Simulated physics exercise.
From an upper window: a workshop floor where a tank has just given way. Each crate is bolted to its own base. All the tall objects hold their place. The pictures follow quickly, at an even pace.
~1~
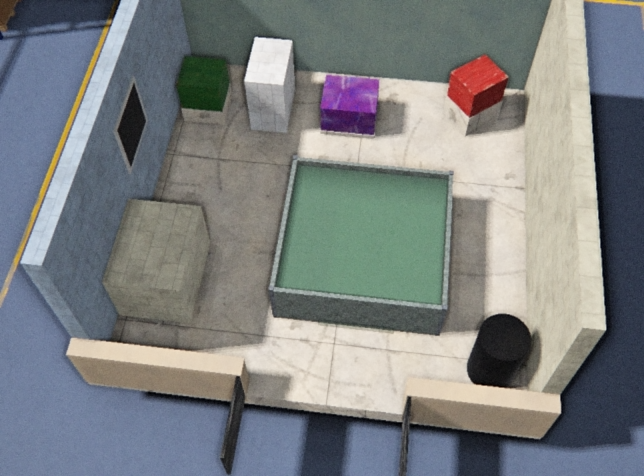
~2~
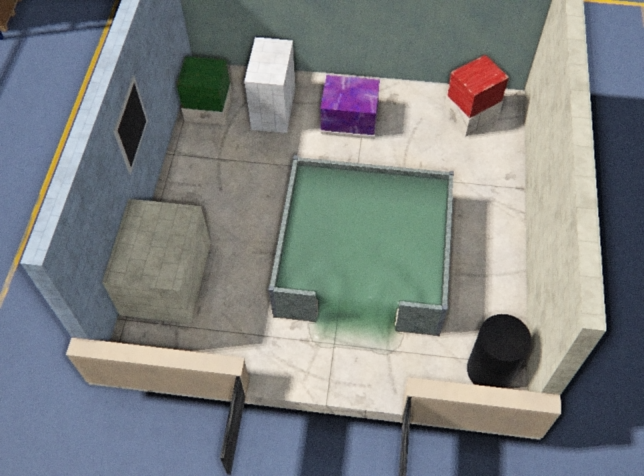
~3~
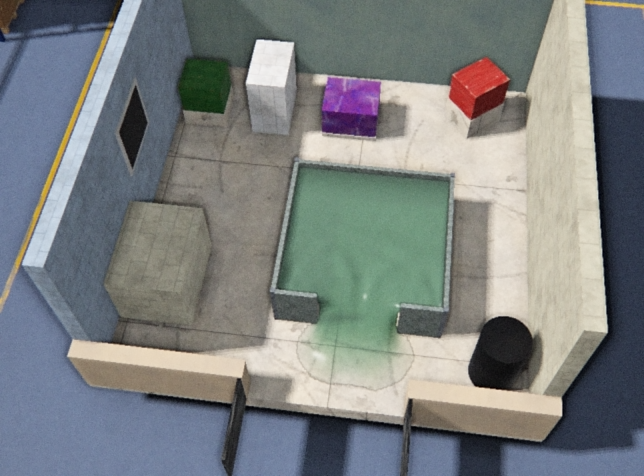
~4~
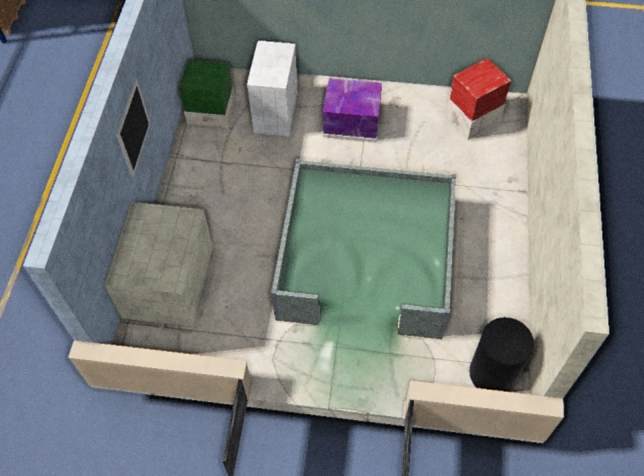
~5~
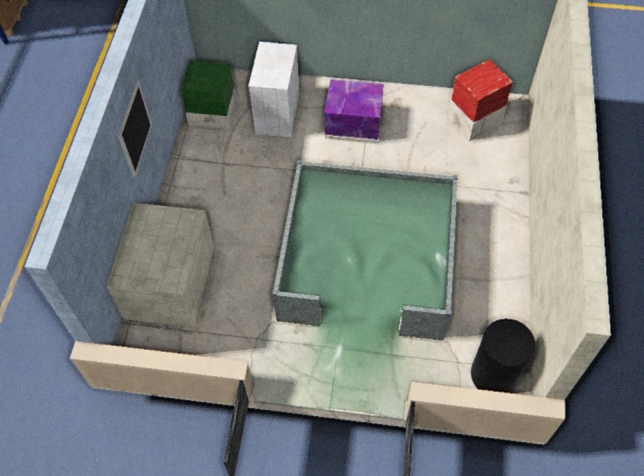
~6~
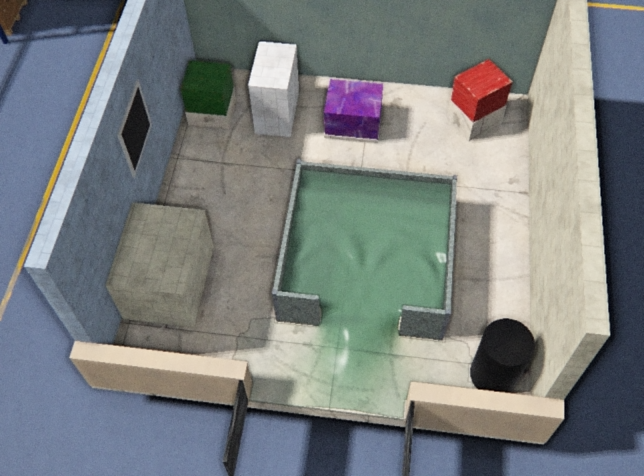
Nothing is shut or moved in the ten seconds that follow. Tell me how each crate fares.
The red crate stays dry; the purple crate stays dry; the green crate stays dry.
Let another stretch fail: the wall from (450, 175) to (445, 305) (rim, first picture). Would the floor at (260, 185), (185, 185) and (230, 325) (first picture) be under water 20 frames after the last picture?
In that order: Dry, clear, wet.
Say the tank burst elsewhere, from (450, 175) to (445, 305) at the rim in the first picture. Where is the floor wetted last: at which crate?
I say the crate marked green.
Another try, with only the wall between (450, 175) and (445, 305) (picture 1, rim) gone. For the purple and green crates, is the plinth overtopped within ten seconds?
In short: Purple is wetted, green is safe.
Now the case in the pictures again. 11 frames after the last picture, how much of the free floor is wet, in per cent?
I make it 20 per cent.
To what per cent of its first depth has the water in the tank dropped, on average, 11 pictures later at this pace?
I make it 58 per cent.
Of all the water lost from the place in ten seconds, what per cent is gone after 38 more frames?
Roughly 80 per cent.
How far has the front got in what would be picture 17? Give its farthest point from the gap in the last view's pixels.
Close to (109, 365).
A moment on, water covers 15 % of the floor; the red crate not reached, the purple crate not reached, the green crate not reached.
Next, water covers 20 % of the floor; the red crate not reached, the purple crate not reached, the green crate not reached.
Then, water covers 30 % of the floor; the red crate not reached, the purple crate not reached, the green crate not reached.
Later, water covers 40 % of the floor; the red crate water round its plinth, the purple crate not reached, the green crate not reached.
In the end, water covers 50 % of the floor; the red crate stayed above the water, the purple crate stayed above the water, the green crate stayed above the water.
